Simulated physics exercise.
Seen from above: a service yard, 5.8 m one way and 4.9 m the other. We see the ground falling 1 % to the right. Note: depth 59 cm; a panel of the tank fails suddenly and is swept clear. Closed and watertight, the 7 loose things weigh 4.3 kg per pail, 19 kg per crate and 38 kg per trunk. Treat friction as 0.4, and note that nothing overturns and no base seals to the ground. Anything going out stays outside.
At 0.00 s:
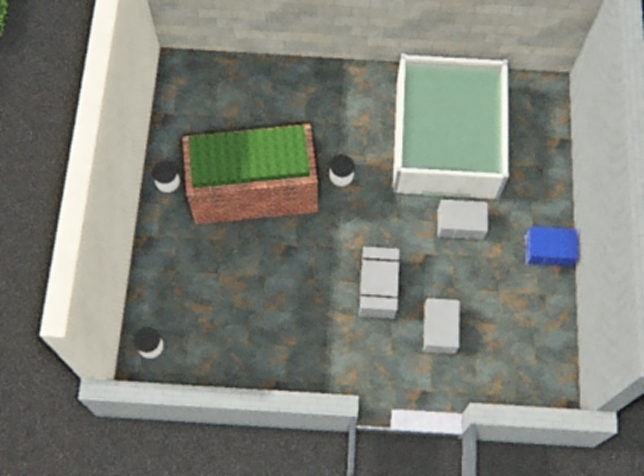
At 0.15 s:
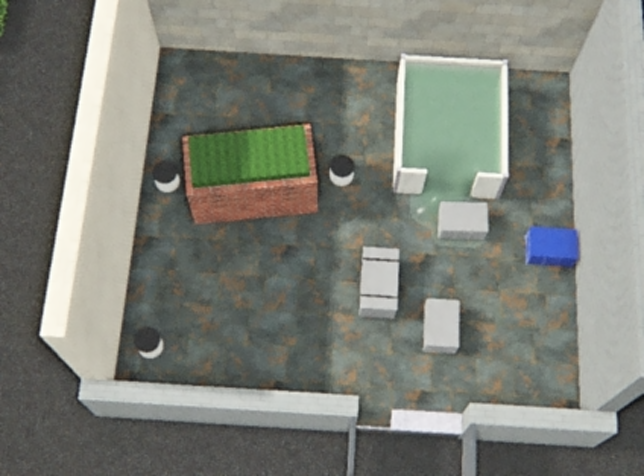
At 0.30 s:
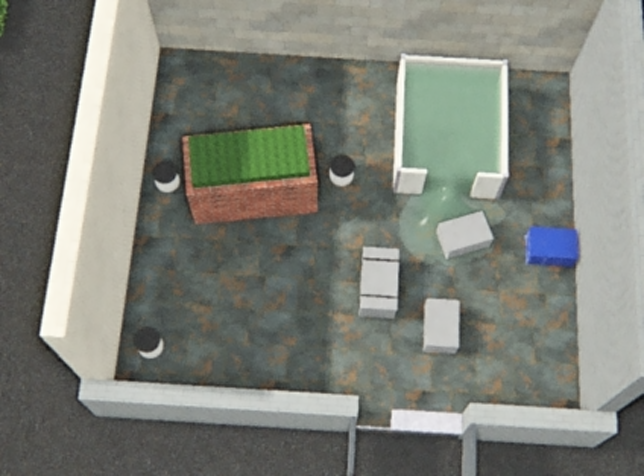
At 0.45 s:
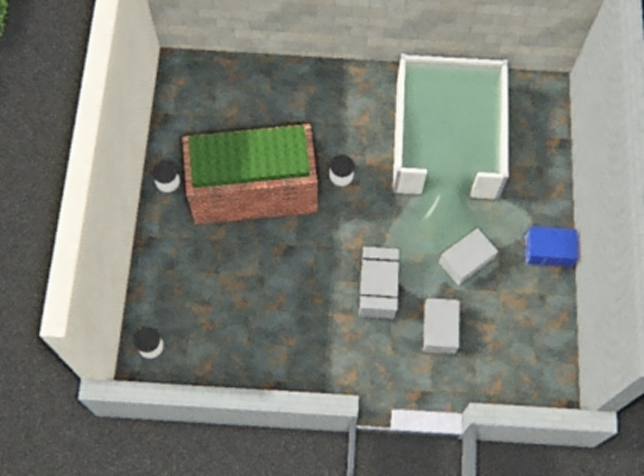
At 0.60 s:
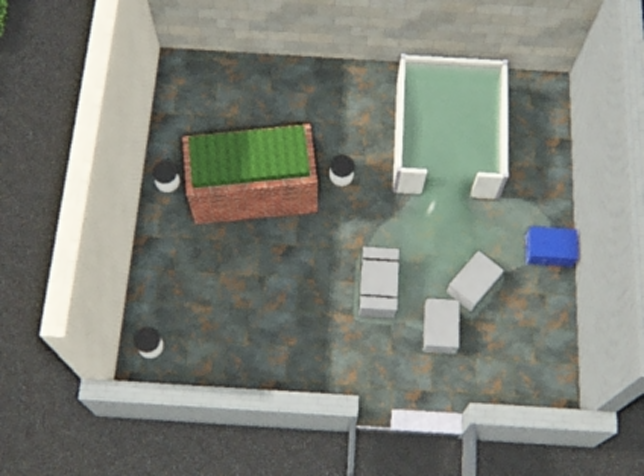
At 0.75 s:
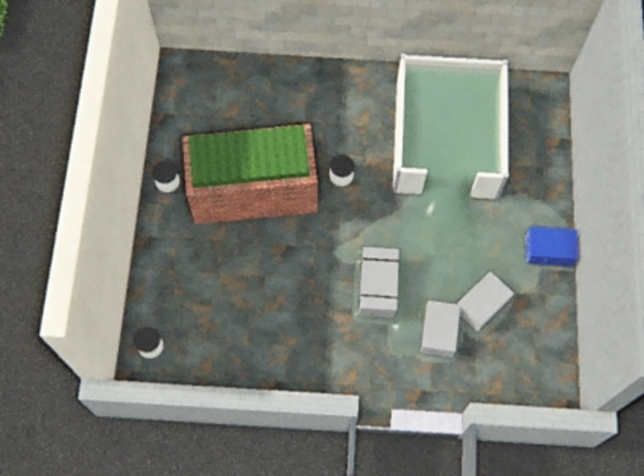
A white-walled tank of green water stands at the upper right of a walled service yard with mottled paving, seen from above by a still camera. A brick planter topped with green sits at left among three dark-topped white posts, with pale grey blocks and a blue crate at right. The tank's front opens, water spreads across the paving, and the nearest grey block turns and slides toward another.
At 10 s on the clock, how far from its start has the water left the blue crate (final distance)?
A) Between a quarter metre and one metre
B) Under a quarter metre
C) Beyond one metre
Option A: Between a quarter metre and one metre.
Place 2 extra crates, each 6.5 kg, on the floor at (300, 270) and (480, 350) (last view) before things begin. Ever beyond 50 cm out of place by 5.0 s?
As asked, in order: Clear of the mark; clear of the mark.
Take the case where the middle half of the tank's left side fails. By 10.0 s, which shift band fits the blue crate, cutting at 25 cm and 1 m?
The answer: The blue crate stays more or less still.
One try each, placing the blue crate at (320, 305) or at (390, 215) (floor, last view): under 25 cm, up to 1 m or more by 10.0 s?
Try one: It hardly moves. Try two: It hardly moves.
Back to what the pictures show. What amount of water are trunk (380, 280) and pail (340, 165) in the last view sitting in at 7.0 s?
First roughly 2 cm, second roughly 0 cm.
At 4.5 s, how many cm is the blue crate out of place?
About 50 cm by then.
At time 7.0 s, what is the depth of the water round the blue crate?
I'd put it at about 4 cm.
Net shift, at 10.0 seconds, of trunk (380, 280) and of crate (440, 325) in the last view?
Lab note - in order: 50 cm; washed out.
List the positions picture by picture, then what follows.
The blue crate at (554, 243) rests on the ground; 2.1 m2 under water; 0 of 7 have shifted, in the first frame.
The blue crate at (554, 243) rests on the ground; water covers 2.4 m2; 0 of 7 have shifted, in the second frame.
The blue crate at (554, 243) rests on the ground; 2.8 m2 under water; 1 of 7 have shifted, in the third frame.
The blue crate at (554, 243), on the bottom; water covers 3.6 m2; 1 of 7 have shifted, in the fourth frame.
The blue crate at (554, 243), on the bottom; water covers 4.4 m2; 1 of 7 have shifted, in the fifth frame.
The blue crate at (554, 243) rests on the ground; water covers 5.3 m2; 1 of 7 have shifted, in the sixth frame.
After 2.0 s the blue crate is near (554, 243), 0.0 m from its start, aground; 1 of 7 are out; 1 afloat.
After 4.5 s the blue crate is near (544, 207), 0.5 m from its start, aground; 1 of 7 are out; 1 afloat.
After 7.0 s the blue crate is near (540, 201), 0.6 m from its start, aground; 1 of 7 are out; 0 afloat.
After 10.0 s the blue crate is near (540, 201), 0.6 m from its start, aground; 1 of 7 are out; 0 afloat.
